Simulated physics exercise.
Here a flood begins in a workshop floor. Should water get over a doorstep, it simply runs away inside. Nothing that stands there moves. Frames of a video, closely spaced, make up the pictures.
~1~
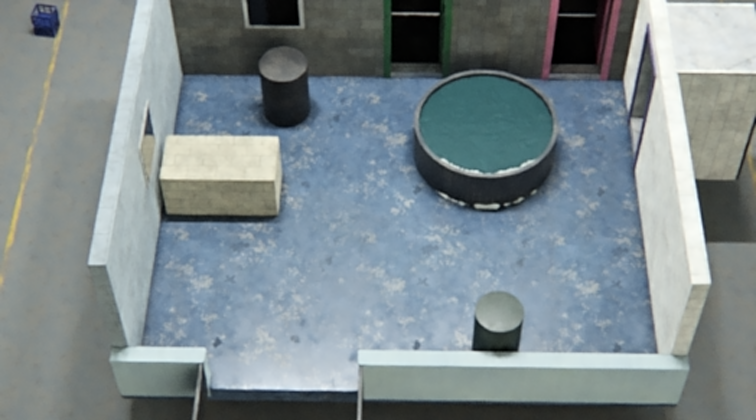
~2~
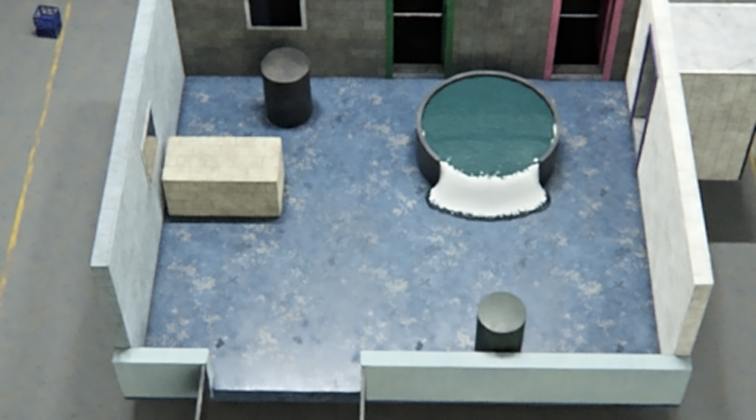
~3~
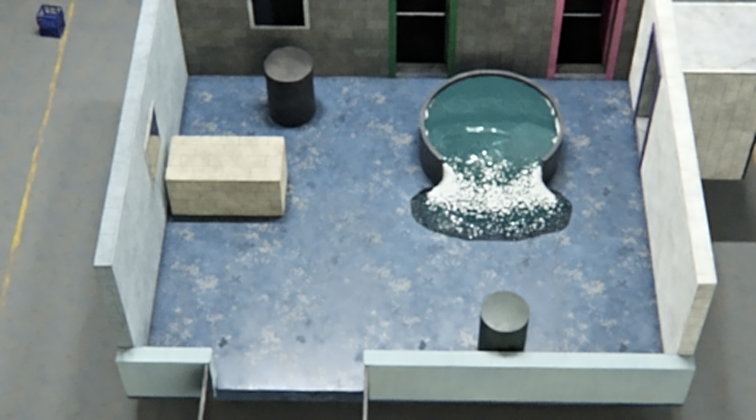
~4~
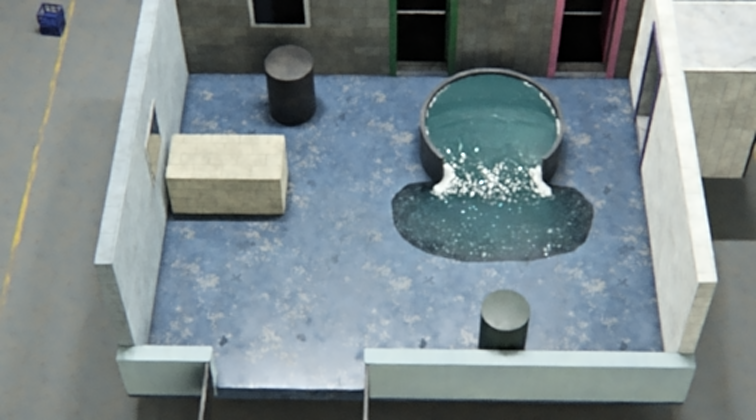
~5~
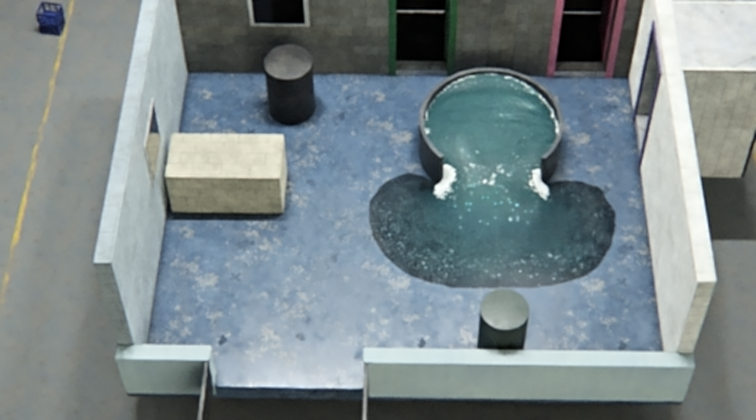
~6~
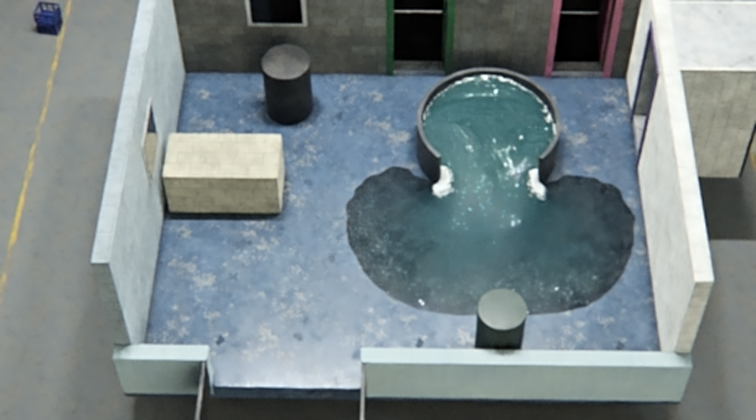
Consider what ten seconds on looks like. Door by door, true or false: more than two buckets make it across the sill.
Green door: False; pink door: False; blue door: False.
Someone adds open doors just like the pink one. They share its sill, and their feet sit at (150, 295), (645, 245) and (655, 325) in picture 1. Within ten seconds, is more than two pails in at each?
In order: Falls short, falls short, exceeds it.
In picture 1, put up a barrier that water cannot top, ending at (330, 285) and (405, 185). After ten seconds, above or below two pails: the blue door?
Looks like the blue door doesn't reach that amount here.
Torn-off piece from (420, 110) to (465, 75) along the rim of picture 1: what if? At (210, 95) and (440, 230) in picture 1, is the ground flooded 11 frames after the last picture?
As listed: Submerged, unflooded.
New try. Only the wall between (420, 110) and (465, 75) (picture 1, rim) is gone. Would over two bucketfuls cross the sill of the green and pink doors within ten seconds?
Note: Green crosses the line, pink misses the line.
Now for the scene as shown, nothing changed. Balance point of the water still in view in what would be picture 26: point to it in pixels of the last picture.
Centre point: Around (483, 269).
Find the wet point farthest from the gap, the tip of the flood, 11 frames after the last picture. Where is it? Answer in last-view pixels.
I'd point to (238, 372).
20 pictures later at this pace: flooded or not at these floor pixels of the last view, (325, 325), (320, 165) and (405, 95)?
Point 1: Drenched; point 2: Not wet; point 3: Not wet.
A moment on, water covers 40 % of the floor; the green door not reached, the pink door not reached, the blue door not reached.
Next, water covers 45 % of the floor; the green door not reached, the pink door not reached, the blue door not reached.
Then, water covers 45 % of the floor; the green door not reached, the pink door not reached, the blue door not reached.
Later, water covers 70 % of the floor; the green door not reached, the pink door wet at the sill, nothing in, the blue door wet at the sill, nothing in.
In the end, water covers 85 % of the floor; the green door wet at the sill, nothing in, the pink door under two buckets in, the blue door wet at the sill, nothing in.
